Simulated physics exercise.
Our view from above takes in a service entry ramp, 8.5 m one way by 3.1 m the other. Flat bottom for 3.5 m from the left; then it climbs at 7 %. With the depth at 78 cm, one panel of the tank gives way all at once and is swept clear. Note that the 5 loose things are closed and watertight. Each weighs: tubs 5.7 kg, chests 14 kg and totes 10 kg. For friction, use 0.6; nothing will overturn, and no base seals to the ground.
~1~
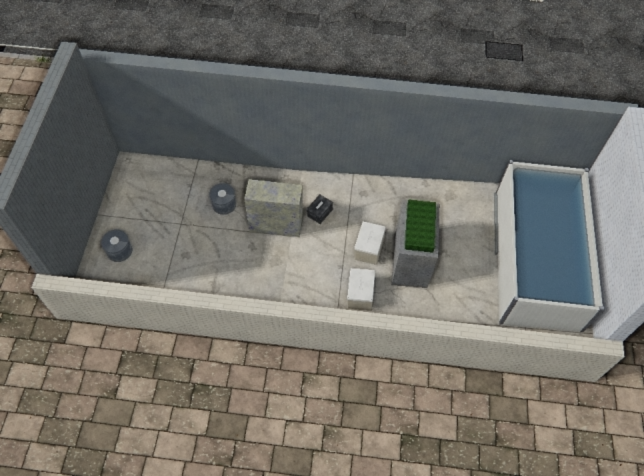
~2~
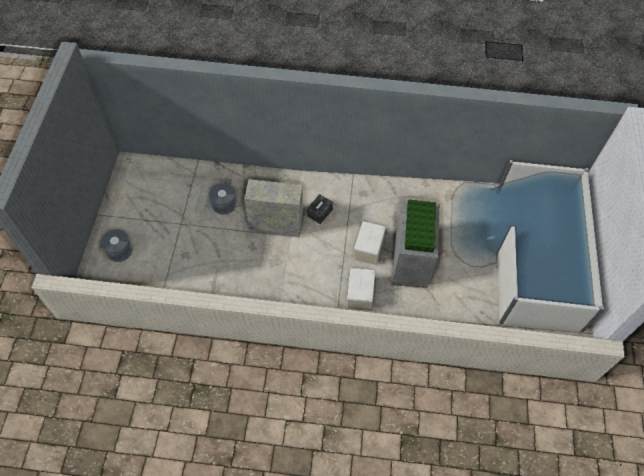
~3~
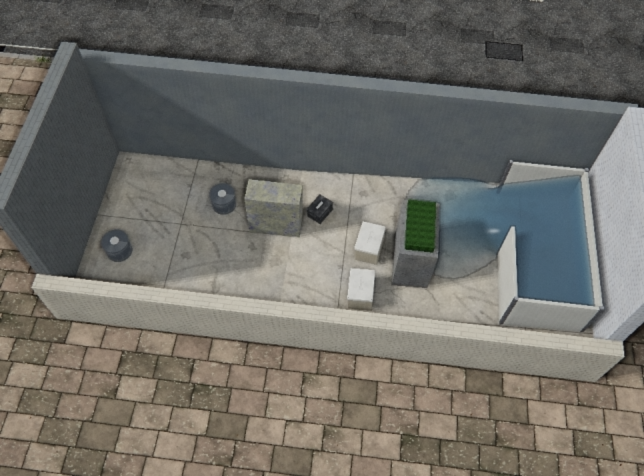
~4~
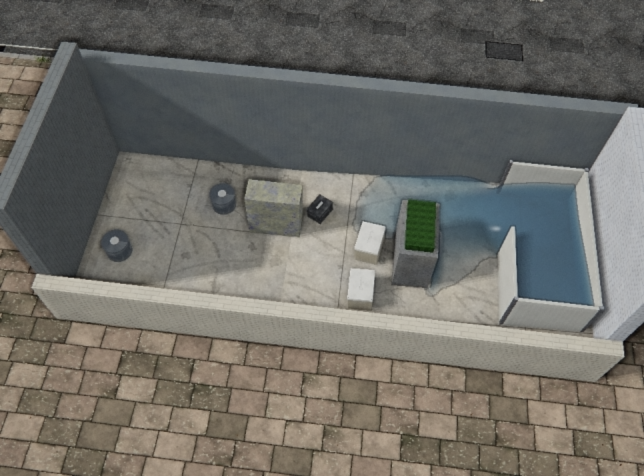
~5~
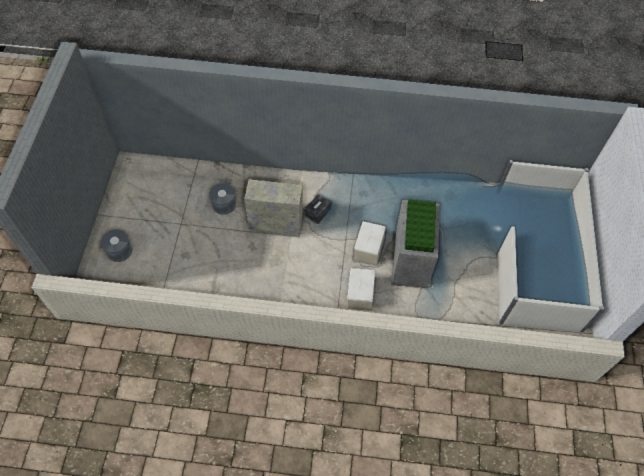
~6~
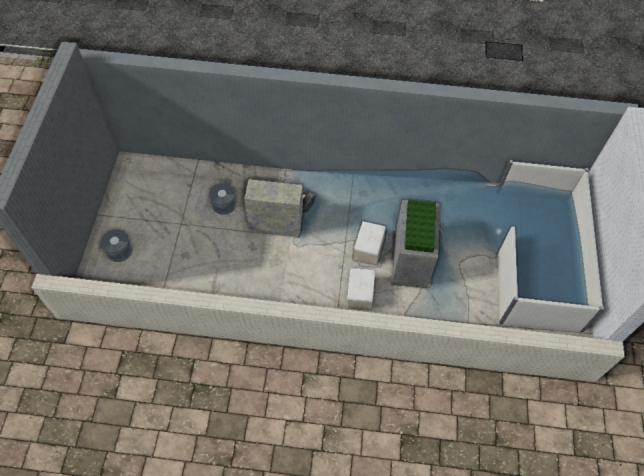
The video shows a walled enclosure viewed from above, where part of a tank's side gives way at the right and water spreads leftward around a grass-topped block and white cubes, then shifts a small dark box slightly left.
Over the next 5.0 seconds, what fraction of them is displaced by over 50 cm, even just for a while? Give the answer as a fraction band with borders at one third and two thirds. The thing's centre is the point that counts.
Band: 1/3 up to 2/3.
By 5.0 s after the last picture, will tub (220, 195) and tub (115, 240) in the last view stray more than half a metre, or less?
First above it, second above it.
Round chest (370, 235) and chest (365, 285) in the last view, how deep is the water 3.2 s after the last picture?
I'd estimate 2 cm for the first and 3 cm for the second.
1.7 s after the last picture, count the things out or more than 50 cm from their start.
It comes to 2.
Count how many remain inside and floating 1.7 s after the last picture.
Count at that moment: 2.
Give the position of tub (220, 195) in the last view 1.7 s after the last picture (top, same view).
Somewhere near (94, 237) in the last view.
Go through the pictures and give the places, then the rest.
The first picture shows a tote at (321, 206), on the bottom; a tub at (115, 241), on the bottom; 3.0 m2 under water; 0 of 5 have shifted.
The second picture shows a tote at (321, 206) rests on the ground; a tub at (115, 241) rests on the ground; 4.2 m2 under water; 0 of 5 have shifted.
The third picture shows a tote at (321, 206), on the bottom; a tub at (115, 241), on the bottom; water covers 5.6 m2; 0 of 5 have shifted.
The fourth picture shows a tote at (321, 206), on the bottom; a tub at (115, 241) rests on the ground; water covers 6.7 m2; 0 of 5 have shifted.
The fifth picture shows a tote at (319, 205), on the bottom, 4 cm from its start; a tub at (115, 241), on the bottom; water covers 7.9 m2; 0 of 5 have shifted.
The sixth picture shows a tote at (303, 199) rests on the ground, 35 cm from its start; a tub at (115, 241), on the bottom; 9.2 m2 under water; 1 of 5 have shifted.
Then, 0.4 s after the last picture 1 of 5 are over 50 cm from their spots; 0 afloat.
Then, 1.7 s after the last picture 2 of 5 are over 50 cm from their spots; 2 afloat.
Then, 3.2 s after the last picture 3 of 5 are over 50 cm from their spots; 3 afloat.
Then, 5.0 s after the last picture 3 of 5 are over 50 cm from their spots, and 3 have been at some point; 3 afloat.
